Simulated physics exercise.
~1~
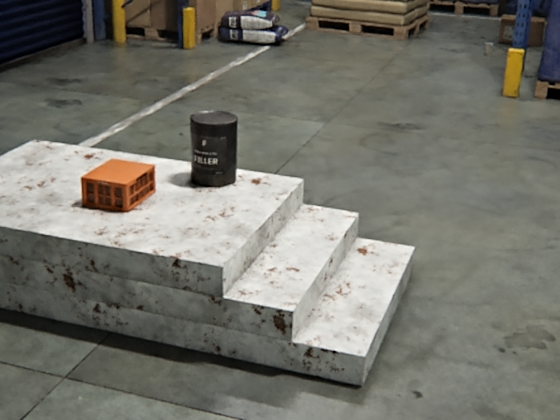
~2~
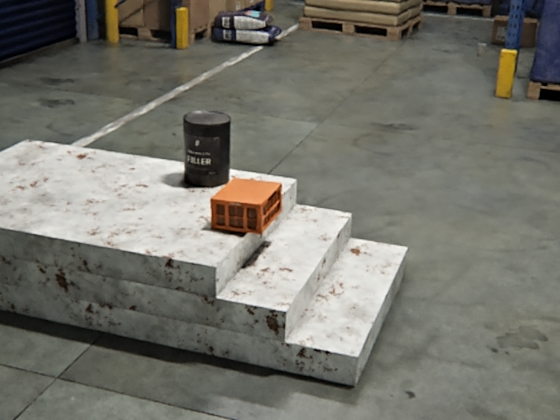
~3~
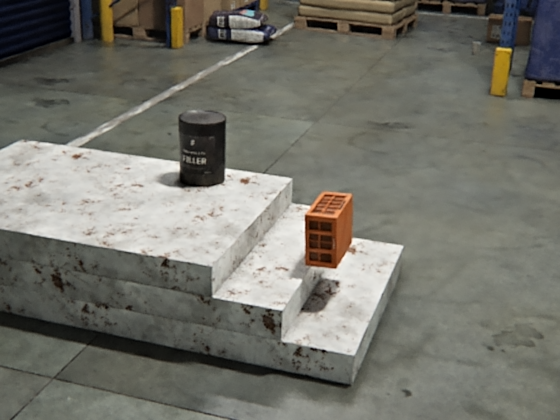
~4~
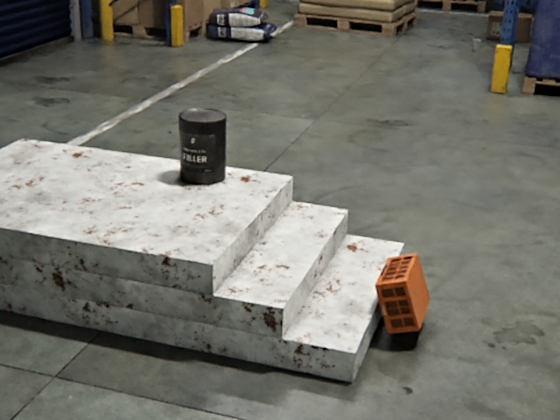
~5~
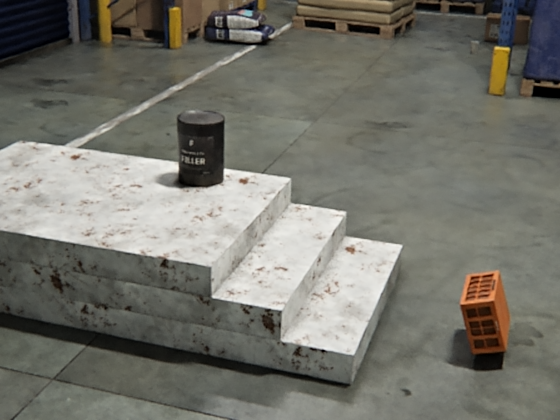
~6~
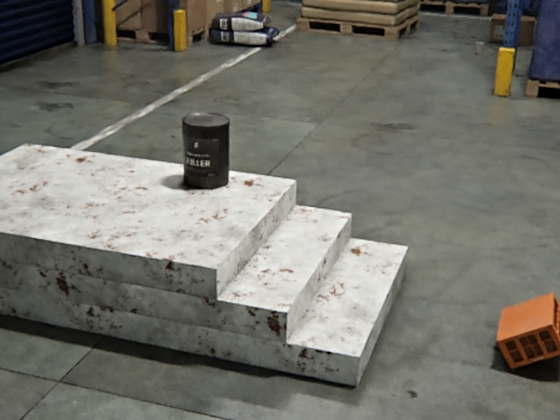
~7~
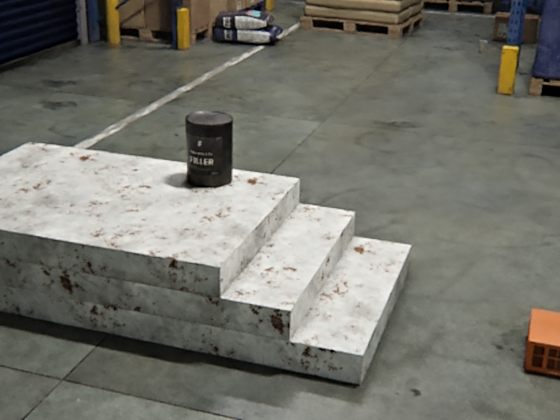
A pale, rust-speckled platform with steps going down on its right side stands on a grey warehouse floor, seen from above with the view swaying slightly. An orange crate sits on top at the left, and a black pail stands just behind it to the right. The crate slides right, passes in front of the pail and goes over the top edge. It tips and tumbles down past the steps, then turns over across the floor. It ends on the grey floor at the far right, while the pail stays standing on the platform.
